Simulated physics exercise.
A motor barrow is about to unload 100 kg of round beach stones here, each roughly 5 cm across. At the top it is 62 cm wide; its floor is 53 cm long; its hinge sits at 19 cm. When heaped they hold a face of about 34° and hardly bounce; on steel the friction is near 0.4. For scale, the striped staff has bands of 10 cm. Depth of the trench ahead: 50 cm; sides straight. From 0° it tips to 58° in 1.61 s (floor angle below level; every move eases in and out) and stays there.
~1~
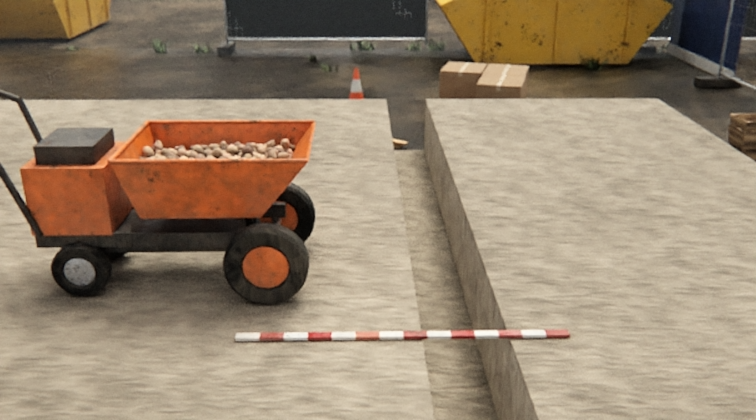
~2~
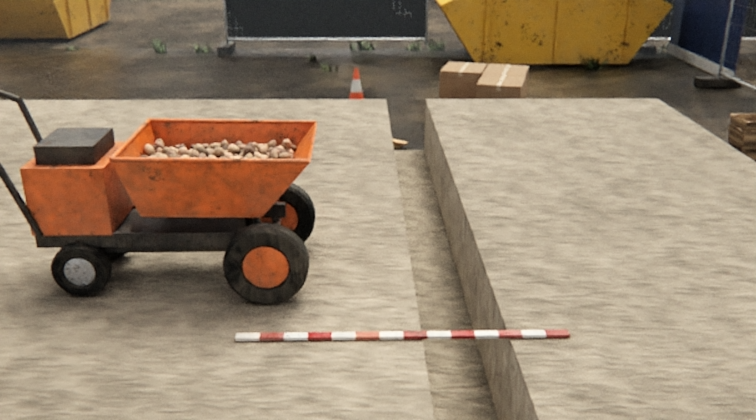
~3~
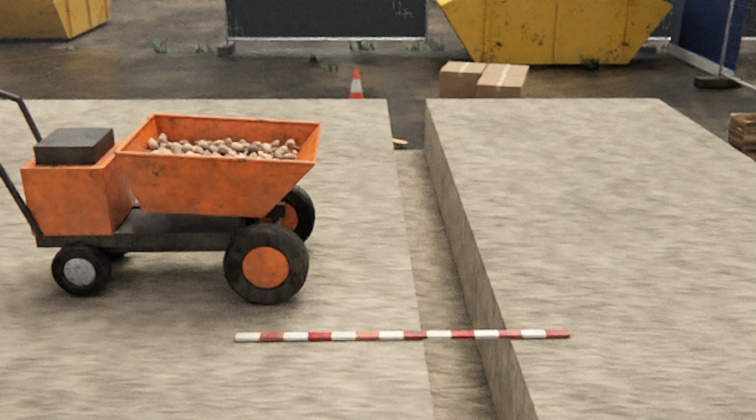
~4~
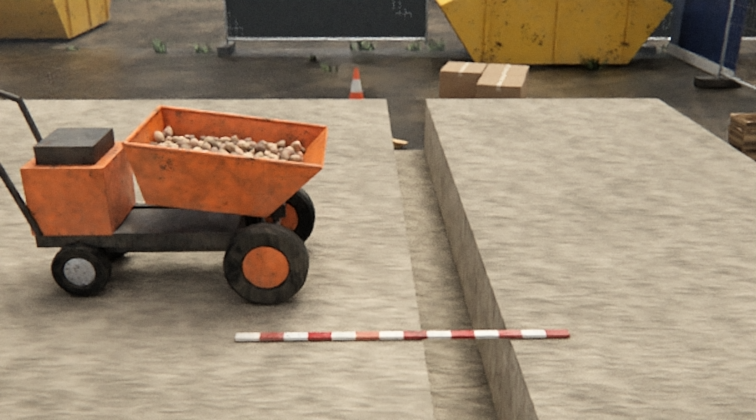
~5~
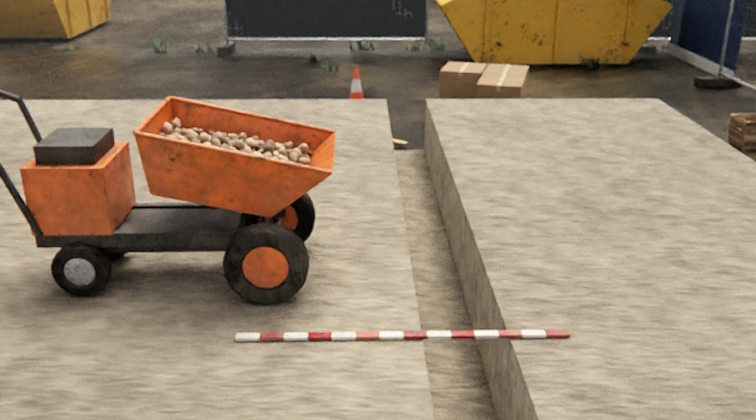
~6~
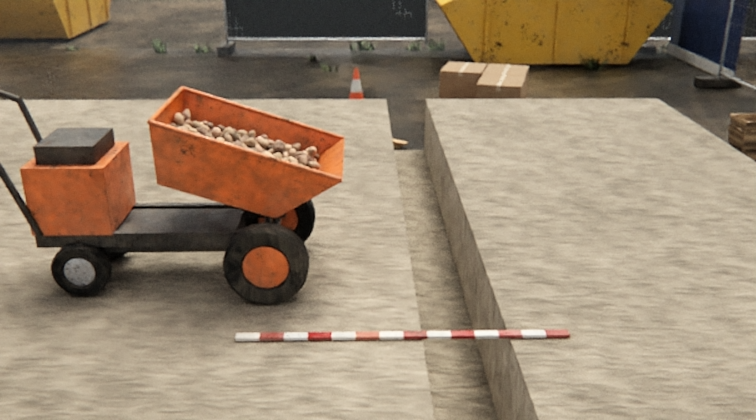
An orange motor barrow's skip, loaded with round beach stones, starts level and tilts steadily, its rear end rising and its lip leaning right, while the wheels stay put. The fixed view looks slightly down on a work yard's pale slabs, split by a straight-sided trench right of the barrow. A red-and-white striped staff lies in front, with an orange cone, brown boxes and yellow containers behind.
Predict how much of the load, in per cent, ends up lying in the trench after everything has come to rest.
Roughly 62 per cent of it.
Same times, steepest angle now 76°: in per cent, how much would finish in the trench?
Roughly 85% would end there.
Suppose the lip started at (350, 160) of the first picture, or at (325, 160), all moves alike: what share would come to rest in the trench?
It'd be around 80 per cent and after that around 80 per cent.
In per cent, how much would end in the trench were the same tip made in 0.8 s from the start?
About 70 percent, I'd say.
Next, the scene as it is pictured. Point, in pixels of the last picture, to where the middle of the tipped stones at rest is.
I'd put it close to (440, 346).
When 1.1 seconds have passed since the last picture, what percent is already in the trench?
About 10 per cent by then.
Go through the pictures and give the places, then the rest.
In the first frame, lip at (307, 161), floor tilted 0°, highest stones at (240, 150).
In the second frame, the skip is at 1°, its lip at (309, 162); the top of the load is at (241, 150).
In the third frame, lip at (314, 164), floor tilted 3°, highest stones at (202, 148).
In the fourth frame, lip at (322, 168), floor tilted 7°, highest stones at (176, 139).
In the fifth frame, lip at (331, 173), floor tilted 12°, highest stones at (179, 131).
In the sixth frame, the skip is at 18°, its lip at (341, 180); the top of the load is at (185, 122).
Then, 0.6 s after the last picture the floor is at 49°, 100 % in the skip; the foremost stones are at (370, 197).
Then, 1.1 s after the last picture the floor is at 58°, 78 % in the skip, 10 % short of the trench, 11 % in the trench; the foremost stones are at (452, 322).
Then, 1.5 s after the last picture the floor is at 58°, 54 % in the skip, 11 % short of the trench, 34 % in the trench; the foremost stones are at (475, 344).
Then, 3.4 s after the last picture the floor is at 58°, 19 % in the skip, 20 % short of the trench, 62 % in the trench; the foremost stones are at (482, 367).
